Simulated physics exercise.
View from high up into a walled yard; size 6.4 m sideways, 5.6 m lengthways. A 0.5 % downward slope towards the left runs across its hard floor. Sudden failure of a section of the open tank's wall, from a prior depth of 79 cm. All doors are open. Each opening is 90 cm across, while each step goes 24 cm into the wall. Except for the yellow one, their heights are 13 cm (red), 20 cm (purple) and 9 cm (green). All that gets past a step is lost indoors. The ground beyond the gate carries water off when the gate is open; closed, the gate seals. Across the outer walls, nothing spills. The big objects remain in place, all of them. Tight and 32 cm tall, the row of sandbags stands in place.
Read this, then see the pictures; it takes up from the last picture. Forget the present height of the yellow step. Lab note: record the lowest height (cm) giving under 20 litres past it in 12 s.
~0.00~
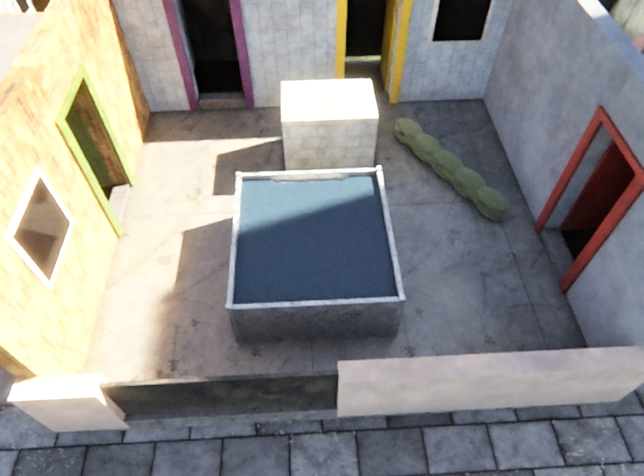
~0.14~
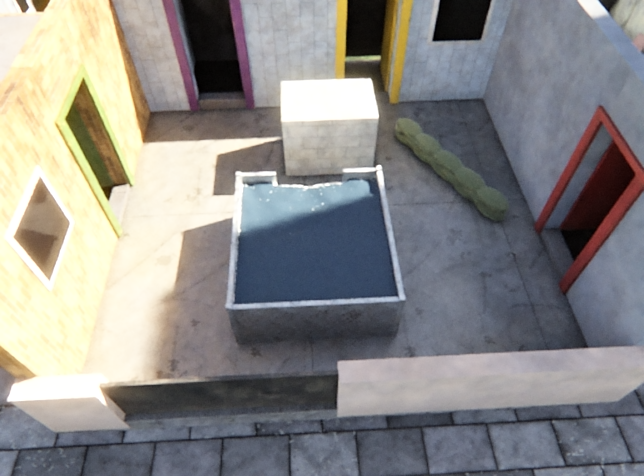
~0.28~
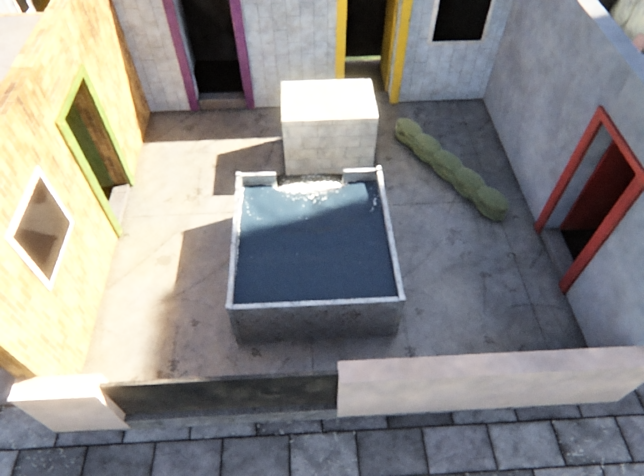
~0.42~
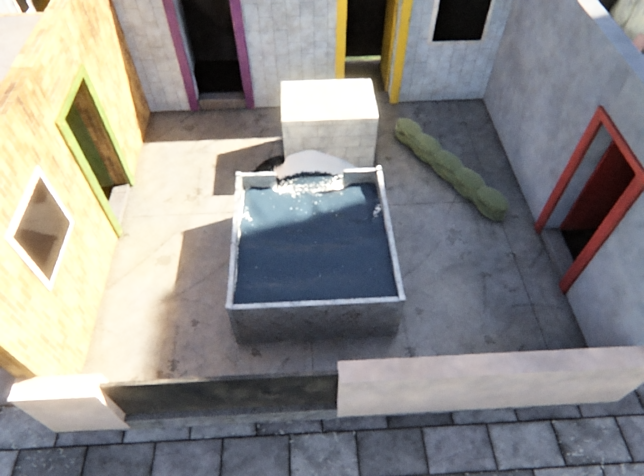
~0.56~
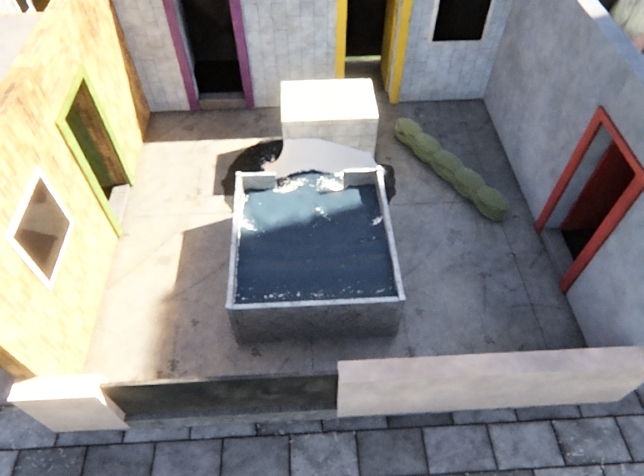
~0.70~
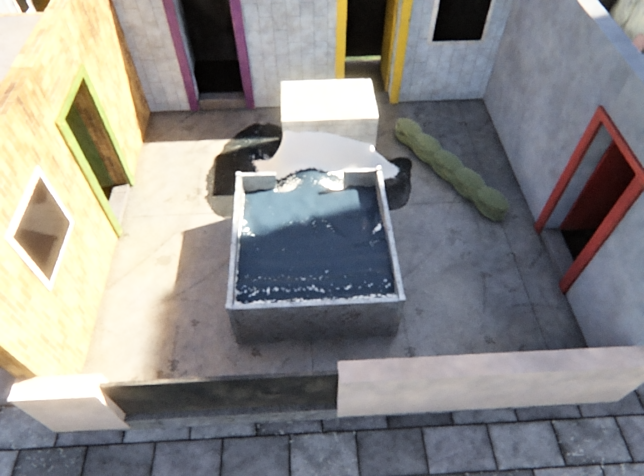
Lowest height: 7.5 cm.
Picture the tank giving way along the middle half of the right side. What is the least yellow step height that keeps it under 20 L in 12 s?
Minimum height: Approx. 9.5 cm.
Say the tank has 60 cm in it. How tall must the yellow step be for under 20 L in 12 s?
You'd need a step of close to 5.0 cm.
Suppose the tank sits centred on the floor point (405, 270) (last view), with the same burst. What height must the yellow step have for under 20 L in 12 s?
Then close to 38 cm.
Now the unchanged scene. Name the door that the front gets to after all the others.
Last in order comes the yellow door.
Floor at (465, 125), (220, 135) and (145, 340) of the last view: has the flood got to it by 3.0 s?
In turn: Not reached, under water, still dry.
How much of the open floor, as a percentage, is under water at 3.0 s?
55 %.
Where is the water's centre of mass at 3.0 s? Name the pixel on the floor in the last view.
(308, 223).
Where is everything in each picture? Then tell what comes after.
In the first picture, still water, 79 cm deep, in the open tank at (312, 234); the yellow door at (370, 56) is dry.
In the second picture, the front is at a hidden place, 0.4 m from the gap on the far side; 0.3 m2 of floor is wet, 79 cm left at the back.
In the third picture, water pours out on the far side and has run 0.8 m, to a hidden place; about 13 cm deep outside, 79 cm at the back.
In the fourth picture, water pours out on the far side and has run 1.2 m, to (277, 160); about 15 cm deep outside, 79 cm at the back.
In the fifth picture, the gap is on the far side, the front 1.7 m out at (271, 142); the back of the open tank holds 74 cm.
In the sixth picture, water pours out on the far side and has run 2.2 m, to (251, 130); about 5 cm deep outside, 66 cm at the back; the yellow door at (370, 56), 3.0 m from the gap, is still 1.7 m from the nearest water.
After 1.4 s water covers 35 % of the floor, deepest (62 cm) near (306, 179); it has not reached the yellow door.
After 3.0 s water covers 55 % of the floor, deepest (34 cm) near (579, 376); 6 cm at the yellow door, 0 litres in over its 7 cm step.
After 12.0 s water covers 95 % of the floor, deepest (17 cm) near (150, 118); 12 cm at the yellow door, 25 litres in over its 7 cm step.
At the yellow door as built, the water arrived by 2.5 s and peaked near 12 cm at 12.0 s.
With a step of 6.5 cm, 33 litres would have come in within the 12 s; with 9 cm, 6 litres. So under 20 litres takes about 7.5 cm.
